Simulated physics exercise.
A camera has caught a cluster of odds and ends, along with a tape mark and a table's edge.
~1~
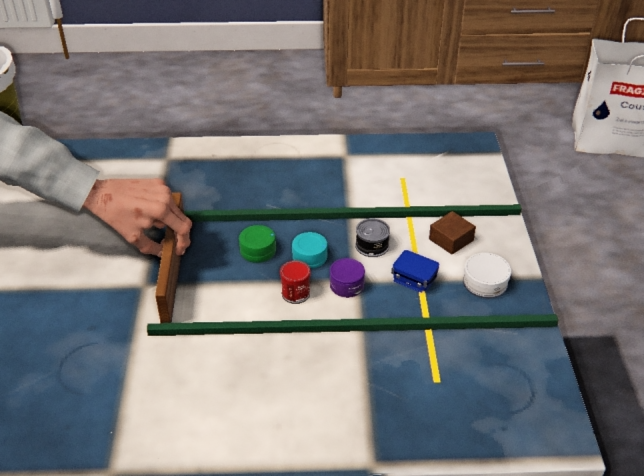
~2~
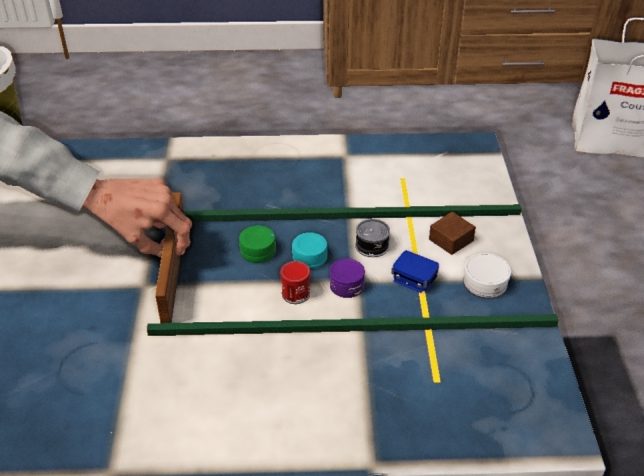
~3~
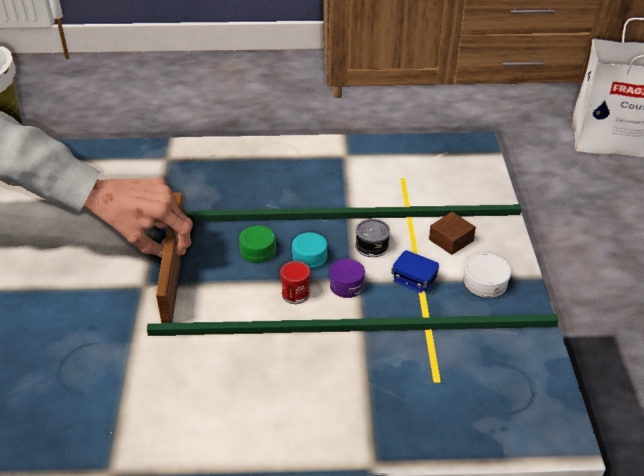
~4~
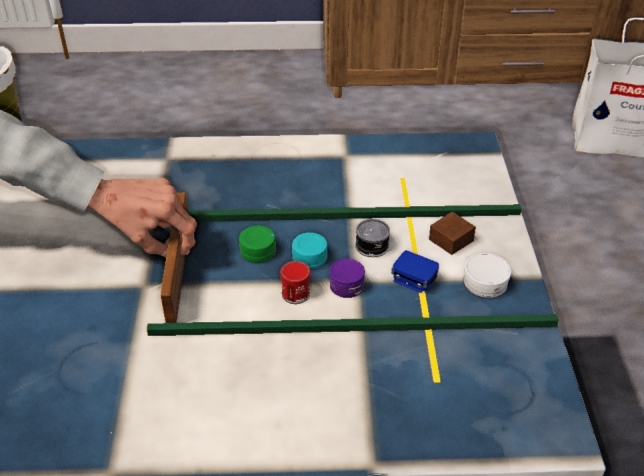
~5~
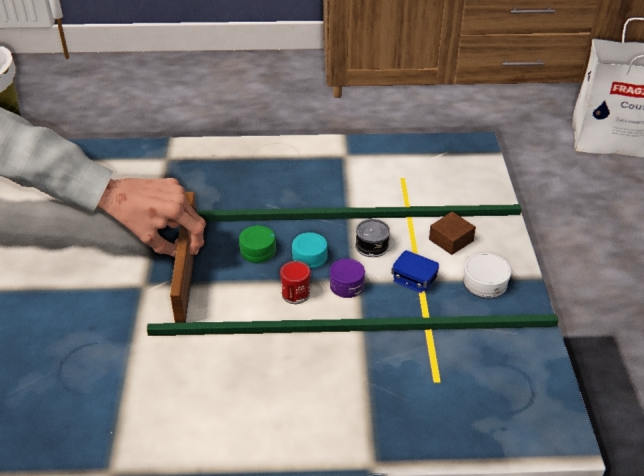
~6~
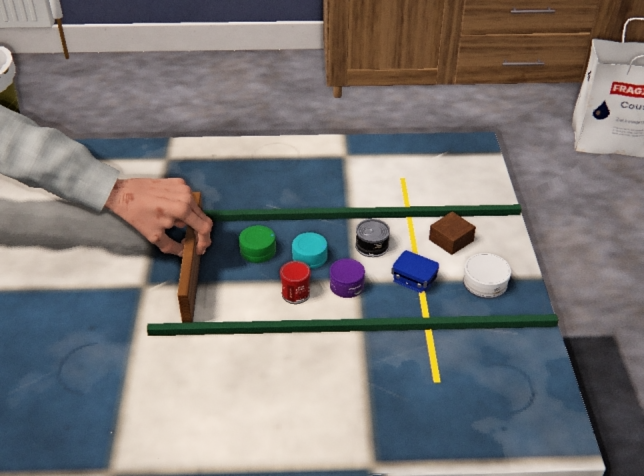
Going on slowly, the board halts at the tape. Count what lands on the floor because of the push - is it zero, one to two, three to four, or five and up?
The count is zero.
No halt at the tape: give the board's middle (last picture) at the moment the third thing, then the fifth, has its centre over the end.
At (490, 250) for the third, at (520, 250) for the fifth.
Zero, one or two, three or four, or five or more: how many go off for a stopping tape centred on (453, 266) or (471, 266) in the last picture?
Going through them one at a time, I'd put it at just one or two and then 1 or 2.
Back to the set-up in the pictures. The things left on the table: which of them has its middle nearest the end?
That would be the white pot, the foremost.
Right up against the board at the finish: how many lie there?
It's 2 of them.
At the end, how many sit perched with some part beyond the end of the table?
The figure is 1.
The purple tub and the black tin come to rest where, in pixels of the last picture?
First (470, 292), then (446, 220).
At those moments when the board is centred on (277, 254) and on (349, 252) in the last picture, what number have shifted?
The number moved is 2 and then 6.
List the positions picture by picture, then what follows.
The first frame shows white pot (487, 275); brown block (452, 233); blue case (415, 272); board (172, 256); tape (418, 267).
The second frame shows brown block (452, 233); black tin (373, 238).
The third frame shows blue case (415, 272); turquoise lid (310, 251).
The fourth frame shows white pot (487, 276); purple tub (347, 278).
The fifth frame shows brown block (452, 233); red pot (296, 283).
The sixth frame shows white pot (487, 276); brown block (452, 233); blue case (415, 272); board (192, 256); tape (418, 267).
A little later, none off yet; white pot at rest near (487, 276); brown block at rest near (452, 233); blue case at rest near (415, 272).
When it is over, the number that fall off is zero.
